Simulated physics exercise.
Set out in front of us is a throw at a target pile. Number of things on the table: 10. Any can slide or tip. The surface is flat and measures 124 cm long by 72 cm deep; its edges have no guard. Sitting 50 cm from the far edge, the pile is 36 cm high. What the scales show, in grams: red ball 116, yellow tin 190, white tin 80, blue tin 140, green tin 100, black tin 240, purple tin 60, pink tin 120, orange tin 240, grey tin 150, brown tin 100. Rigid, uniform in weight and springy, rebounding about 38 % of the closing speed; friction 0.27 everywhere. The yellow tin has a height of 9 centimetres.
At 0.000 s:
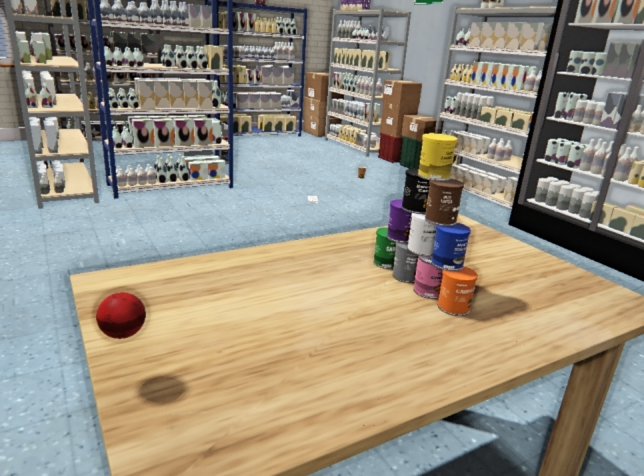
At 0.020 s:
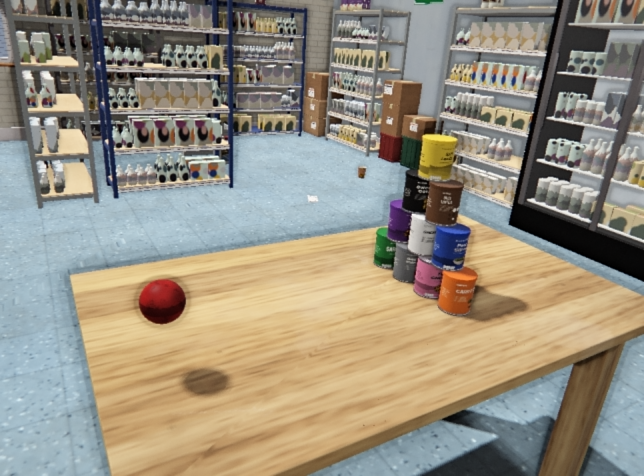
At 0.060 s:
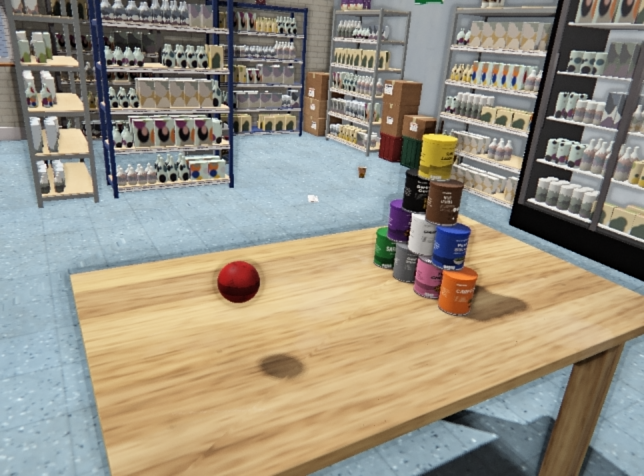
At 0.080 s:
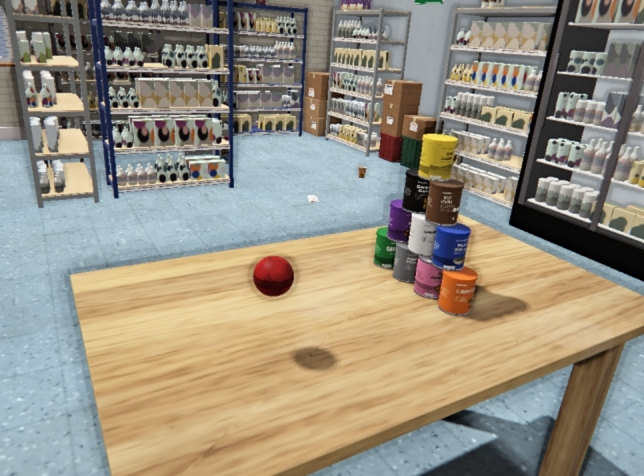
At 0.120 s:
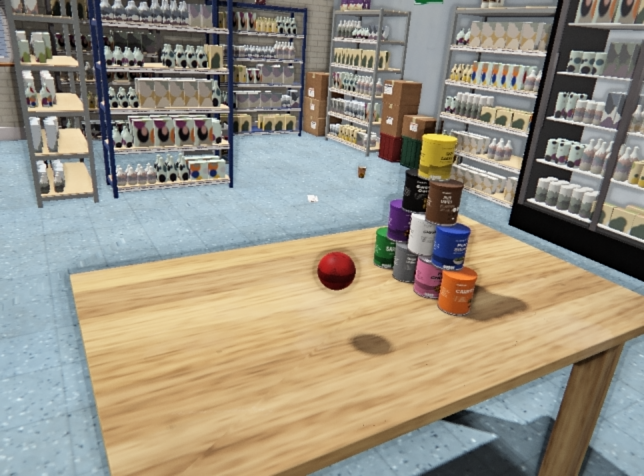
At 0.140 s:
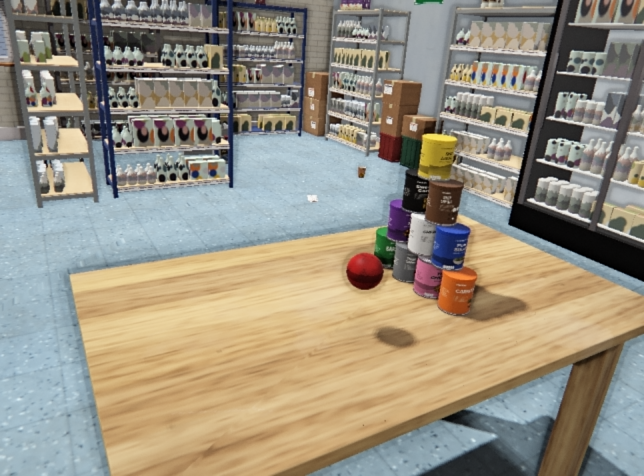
To begin with, a red ball hovers above the left side of a wooden table, with a stack of colourful tins standing toward the right. The ball moves steadily rightward through the air, its shadow sliding across the tabletop, until it is close beside the stack, which stays still.
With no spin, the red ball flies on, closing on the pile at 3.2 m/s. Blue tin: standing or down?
Pretty sure it is downed.
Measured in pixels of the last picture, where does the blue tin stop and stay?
It settles at around (483, 295).
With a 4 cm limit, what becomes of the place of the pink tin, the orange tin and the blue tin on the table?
Here is how it goes: The pink tin remains near its start; next, the orange tin moves off; last, the blue tin moves off.
By 0.24 s, red ball near (433, 296); blue tin tilted 11° near (453, 243); orange tin tilted 7°; brown tin tilted 5°.
By 0.34 s, red ball near (430, 299); blue tin tilted 6° near (459, 247); orange tin 15 cm from its spot.
By 0.54 s, red ball near (427, 300); blue tin tilted 73° near (473, 279); orange tin 28 cm from its spot; brown tin tilted 4°.
When it is over (1.1 s), lying over on the table, blue tin; not toppled but over 4 cm from the start, orange tin; the other 8 within 4 cm of the start. End places, in pixels of the last picture, blue tin near (483, 295).
